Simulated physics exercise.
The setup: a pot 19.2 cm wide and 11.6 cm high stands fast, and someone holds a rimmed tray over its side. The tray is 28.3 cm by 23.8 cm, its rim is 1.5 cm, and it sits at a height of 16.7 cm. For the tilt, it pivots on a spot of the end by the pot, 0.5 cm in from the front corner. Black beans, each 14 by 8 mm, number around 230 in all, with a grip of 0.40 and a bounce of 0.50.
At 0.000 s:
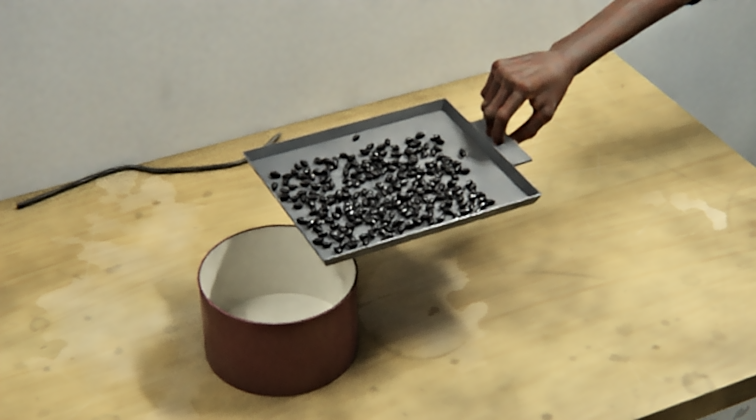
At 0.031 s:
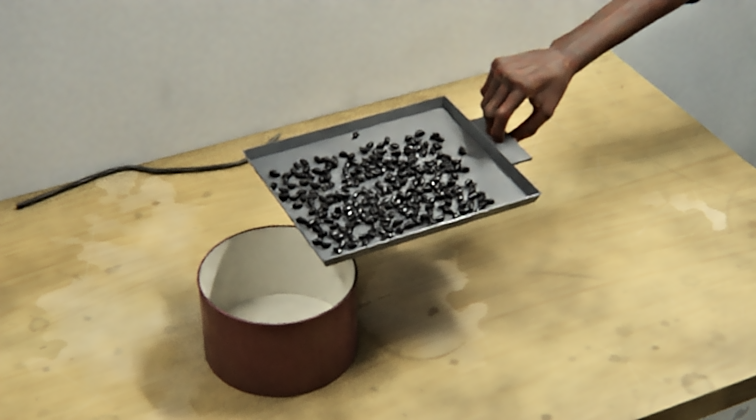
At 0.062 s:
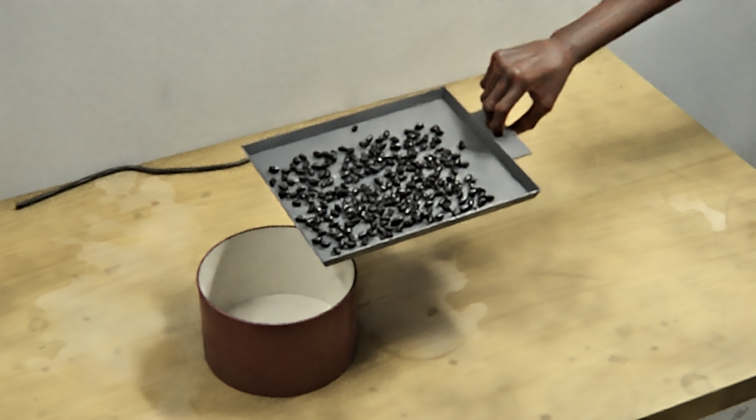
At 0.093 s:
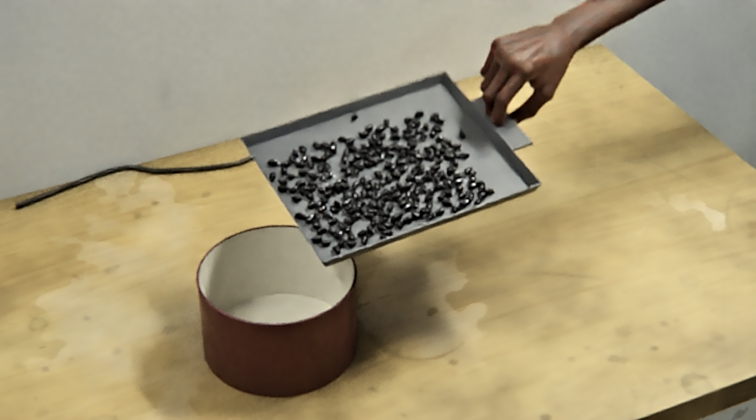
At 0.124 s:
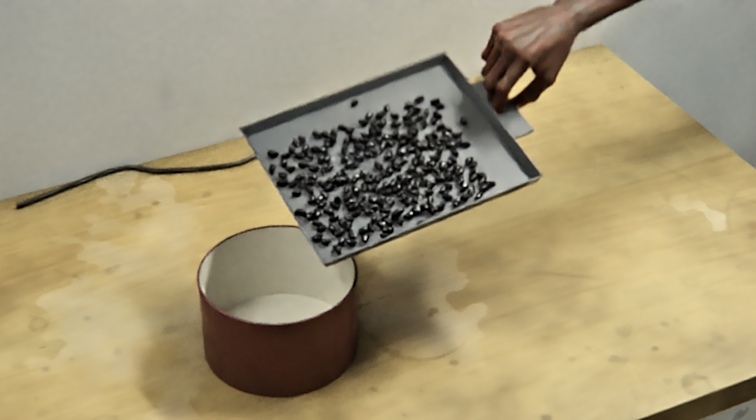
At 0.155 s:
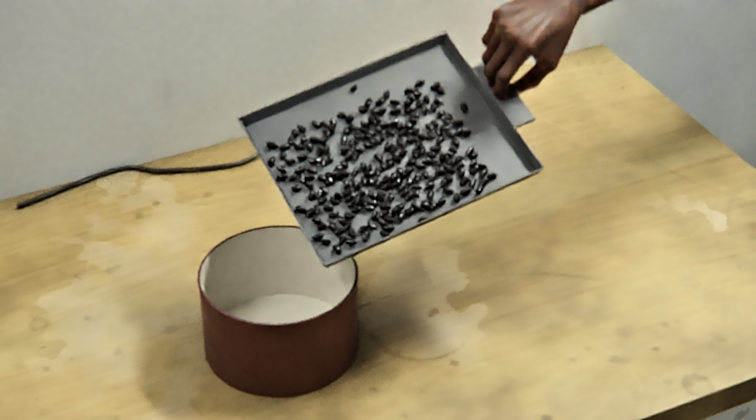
A hand reaches in from the upper right over a pale wooden table against a light grey wall, seen from above at an angle. It grips the tab of a grey rimmed tray scattered with shiny black beans, held above a reddish-brown pot with a cream inside, while a dark cord lies behind at left. The hand raises the tray's far side, tilting it increasingly toward the pot, while the beans barely shift and the camera stays still.
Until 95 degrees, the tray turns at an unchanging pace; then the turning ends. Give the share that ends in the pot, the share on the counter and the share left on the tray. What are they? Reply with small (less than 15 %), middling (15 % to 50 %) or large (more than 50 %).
Pot - small, counter - large, tray - small.
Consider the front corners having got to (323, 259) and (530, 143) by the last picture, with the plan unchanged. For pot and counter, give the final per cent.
Final per cent - pot 75, counter 25.
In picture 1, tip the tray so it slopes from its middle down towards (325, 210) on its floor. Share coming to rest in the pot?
My best guess is some 80 per cent.
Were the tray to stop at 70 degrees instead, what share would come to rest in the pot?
The pot would get around 5 per cent.
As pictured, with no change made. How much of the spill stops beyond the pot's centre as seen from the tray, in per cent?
Some 70 per cent.
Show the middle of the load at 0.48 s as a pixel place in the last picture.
Expected load position: Near (354, 237).
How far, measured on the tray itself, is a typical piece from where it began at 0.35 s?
Displacement on the tray: About 2 cm.
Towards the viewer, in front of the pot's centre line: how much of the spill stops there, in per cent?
Estimate: Close to 100 per cent of the pieces.
After 0.35 s, tilt 58 degrees; the tray holds 100 %, the pot 0 %.
After 0.48 s, tilt 84 degrees; the tray holds 90 %, the pot 0 %.
After 0.74 s, tilt 95 degrees; the tray holds 0 %, the pot 0 %.
In the end, at 2.5 s, pot 0 %, counter 100 %, tray 0 %.
